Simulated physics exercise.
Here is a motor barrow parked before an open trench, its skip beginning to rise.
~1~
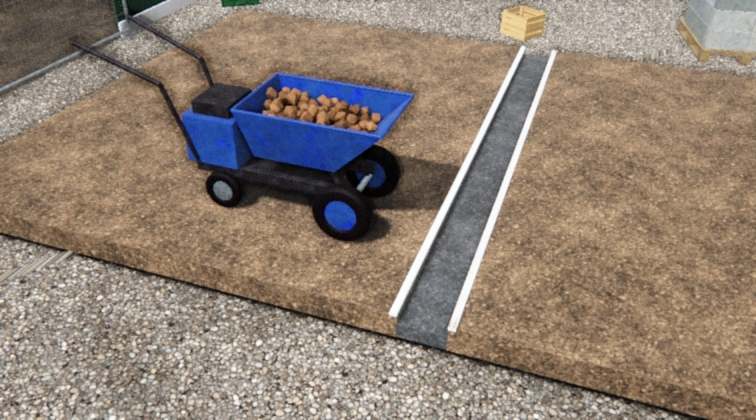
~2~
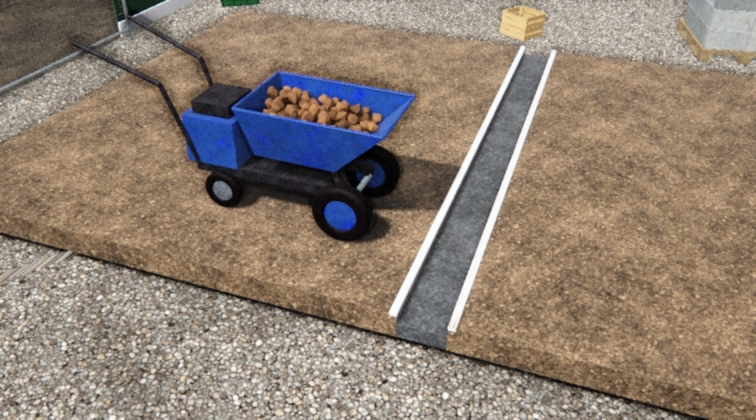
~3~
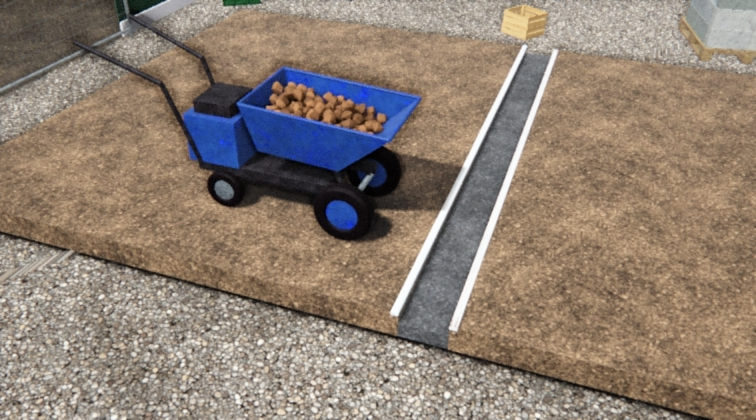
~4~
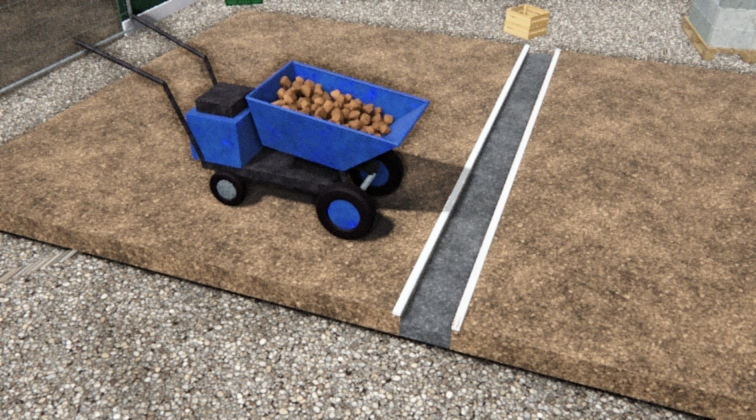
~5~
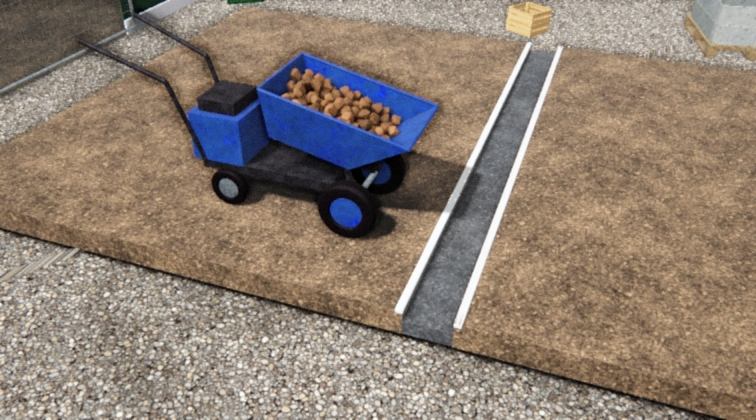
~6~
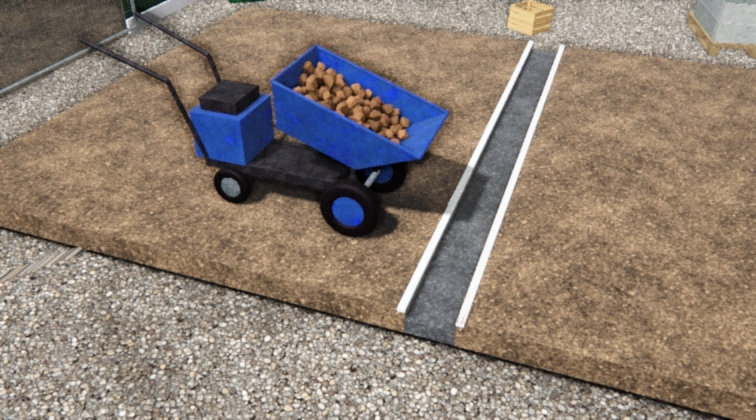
A blue motor barrow standing beside a shallow trench, its skip of brown clods rising at the back and tilting toward the right.
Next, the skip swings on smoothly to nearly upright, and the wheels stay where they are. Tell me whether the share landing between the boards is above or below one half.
The trench is left with a minor part of the load.
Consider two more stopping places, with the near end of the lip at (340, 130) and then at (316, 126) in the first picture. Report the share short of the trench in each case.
About 10 percent at the first place and about 40 percent at the second.
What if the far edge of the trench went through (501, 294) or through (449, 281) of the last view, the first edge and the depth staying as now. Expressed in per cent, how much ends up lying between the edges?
First some 70, then 0 per cent.
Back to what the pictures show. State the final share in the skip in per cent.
Close to 30 per cent.
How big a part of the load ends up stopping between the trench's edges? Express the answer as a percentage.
My estimate is about 35 in a hundred.
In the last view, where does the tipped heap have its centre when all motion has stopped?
The centre settles at about (494, 234).
Soon after the last picture, skip tipped steeply; all in the skip.
A little later, skip tipped right over; about two thirds in the skip; about a quarter in or heaped over the trench; a small part beyond it; a stray few falling.
Later still, skip tipped right over; about a third in the skip; about a third in or heaped over the trench; about a third beyond it.
At rest, skip tipped right over; about a third in the skip; about a third in or heaped over the trench; about a third beyond it.
